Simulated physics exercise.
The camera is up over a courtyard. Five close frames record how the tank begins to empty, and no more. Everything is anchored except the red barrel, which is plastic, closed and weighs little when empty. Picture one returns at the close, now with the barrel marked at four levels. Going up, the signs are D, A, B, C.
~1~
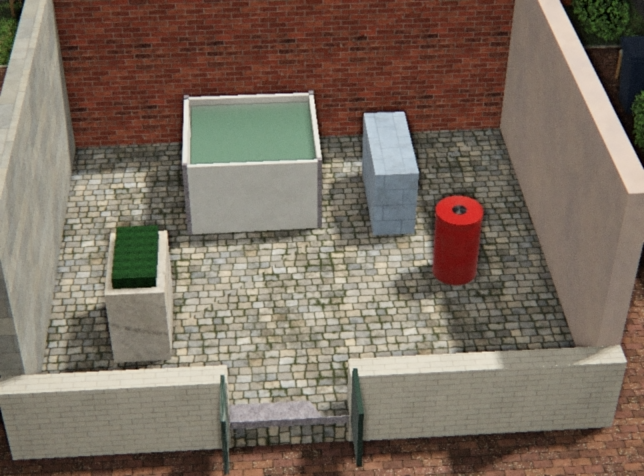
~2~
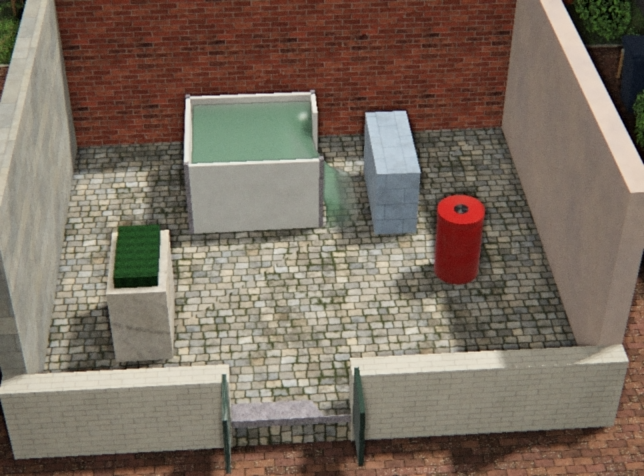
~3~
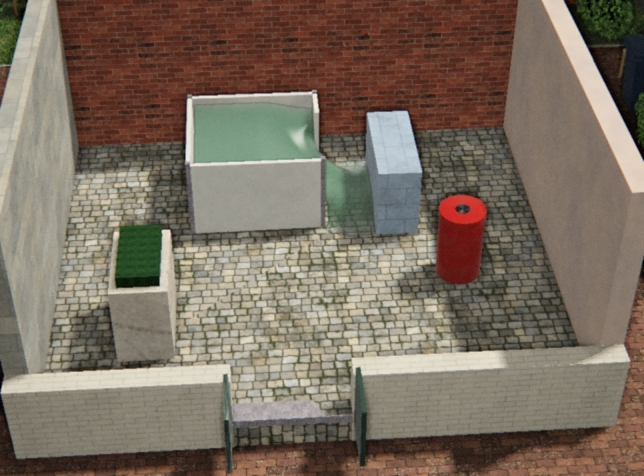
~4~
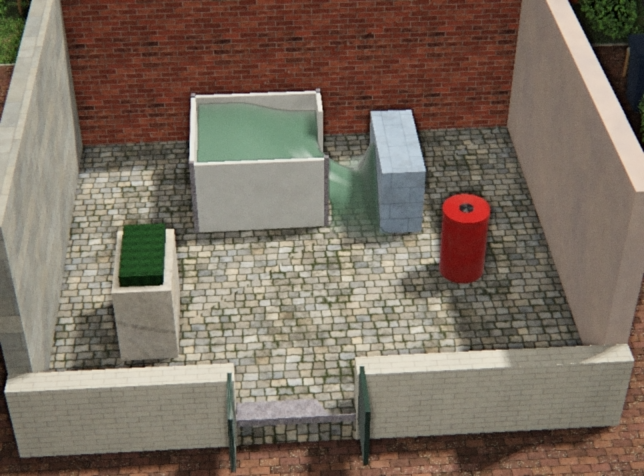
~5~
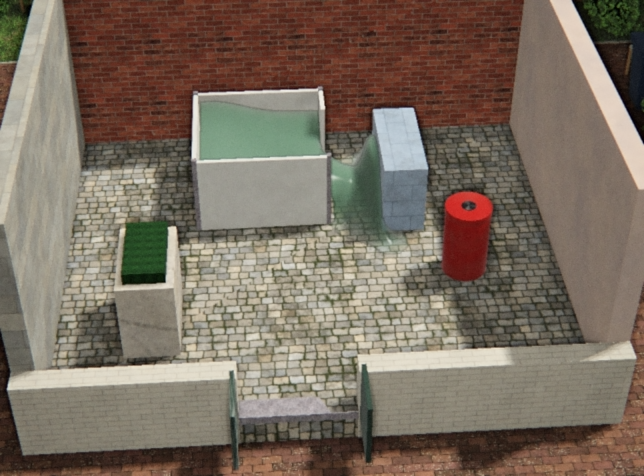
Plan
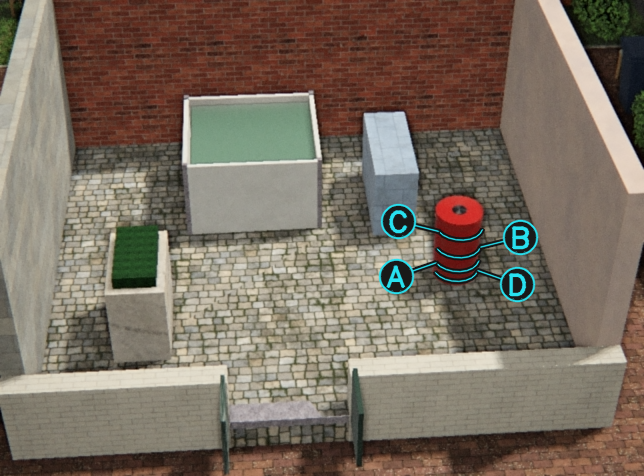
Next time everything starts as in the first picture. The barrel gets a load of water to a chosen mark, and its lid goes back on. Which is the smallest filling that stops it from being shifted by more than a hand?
Level A.
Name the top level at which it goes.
That would be D.
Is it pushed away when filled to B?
No.
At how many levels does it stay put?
Three of them.
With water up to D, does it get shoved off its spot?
Yes, it does.
In cyan, A at (460, 271); B at (461, 257); C at (463, 240); D at (459, 281); from the bottom up D, A, B, C.
With A, it does not move.
With B, it does not move.
With C, it does not move.
With D, it is pushed about twice its own width away.
